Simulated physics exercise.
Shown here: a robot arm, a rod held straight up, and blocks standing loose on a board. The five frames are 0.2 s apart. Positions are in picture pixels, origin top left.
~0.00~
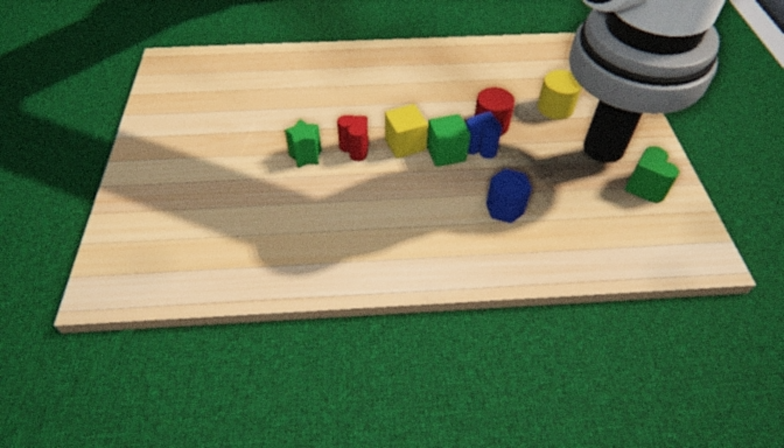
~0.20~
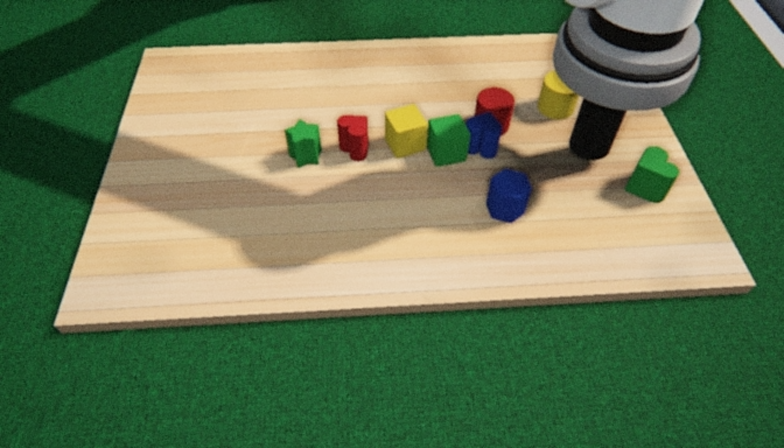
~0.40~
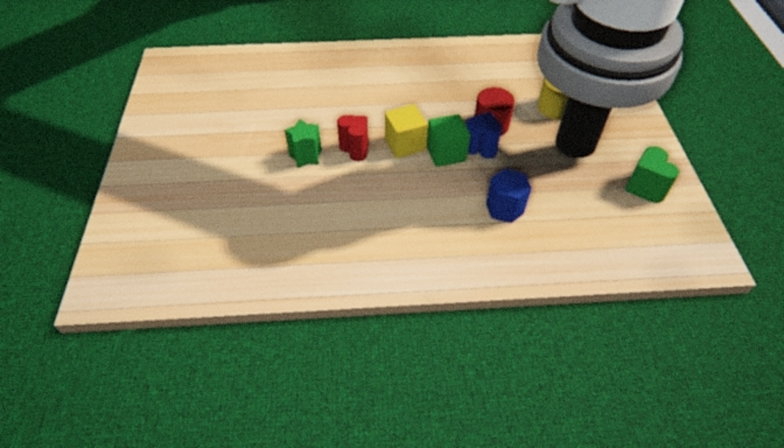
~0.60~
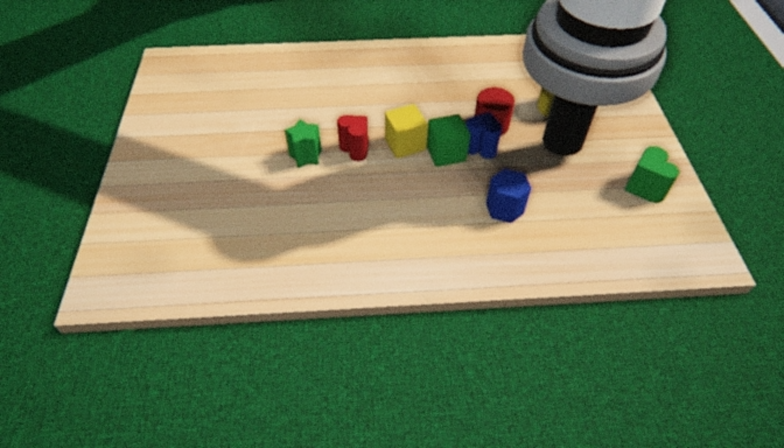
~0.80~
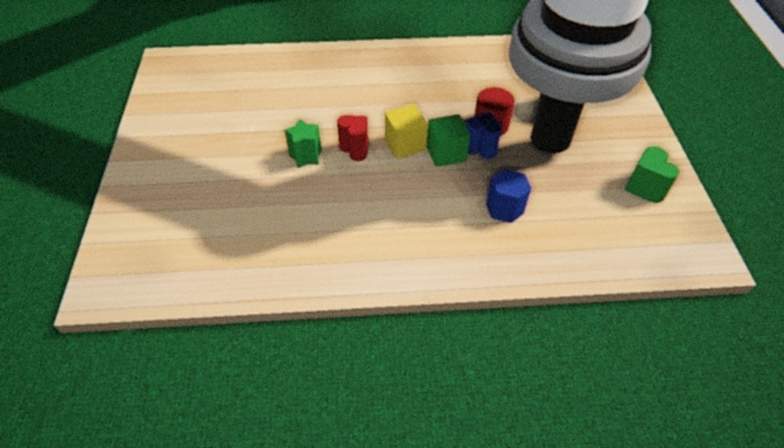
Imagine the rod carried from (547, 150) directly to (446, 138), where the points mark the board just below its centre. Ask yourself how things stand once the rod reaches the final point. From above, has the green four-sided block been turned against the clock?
Yes - that is the case.
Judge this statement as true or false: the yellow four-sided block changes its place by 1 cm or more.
That statement is accurate.
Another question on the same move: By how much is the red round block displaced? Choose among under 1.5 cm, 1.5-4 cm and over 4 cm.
It goes 1.5 to 4 cm.
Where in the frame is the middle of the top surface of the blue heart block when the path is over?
Put as a pixel place, it's (416, 113).
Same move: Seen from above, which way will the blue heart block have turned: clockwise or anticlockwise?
Bird's-eye view: Clockwise.
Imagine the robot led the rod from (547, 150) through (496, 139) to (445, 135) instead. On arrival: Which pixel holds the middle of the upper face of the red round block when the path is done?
Near (465, 84).
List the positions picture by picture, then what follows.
In the first picture, rod tip at (604, 149); block tops, yellow four-sided block at (406, 117); green four-sided block at (449, 126); blue heart block at (485, 122); red round block at (496, 98).
In the second picture, rod at (589, 146); blocks unchanged.
In the third picture, rod at (575, 144); blocks unchanged.
In the fourth picture, rod at (563, 142); blocks unchanged.
In the fifth picture, rod at (550, 140); yellow four-sided block at (406, 117); green four-sided block at (449, 126); blue heart block at (485, 122); red round block at (496, 98).
What follows on the original path. One third of the way, rod at (514, 136); nothing pushed yet.
Two thirds of the way, rod at (481, 132); yellow four-sided block at (387, 119), turned 45° clockwise; green four-sided block at (423, 128), turned 30° anticlockwise; blue heart block at (450, 118), turned 20° clockwise; red round block at (481, 90).
At the end, rod at (447, 128); yellow four-sided block at (378, 119), turned 40° clockwise; green four-sided block at (410, 135), turned 45° anticlockwise; blue heart block at (416, 113), turned 20° clockwise; red round block at (480, 89).
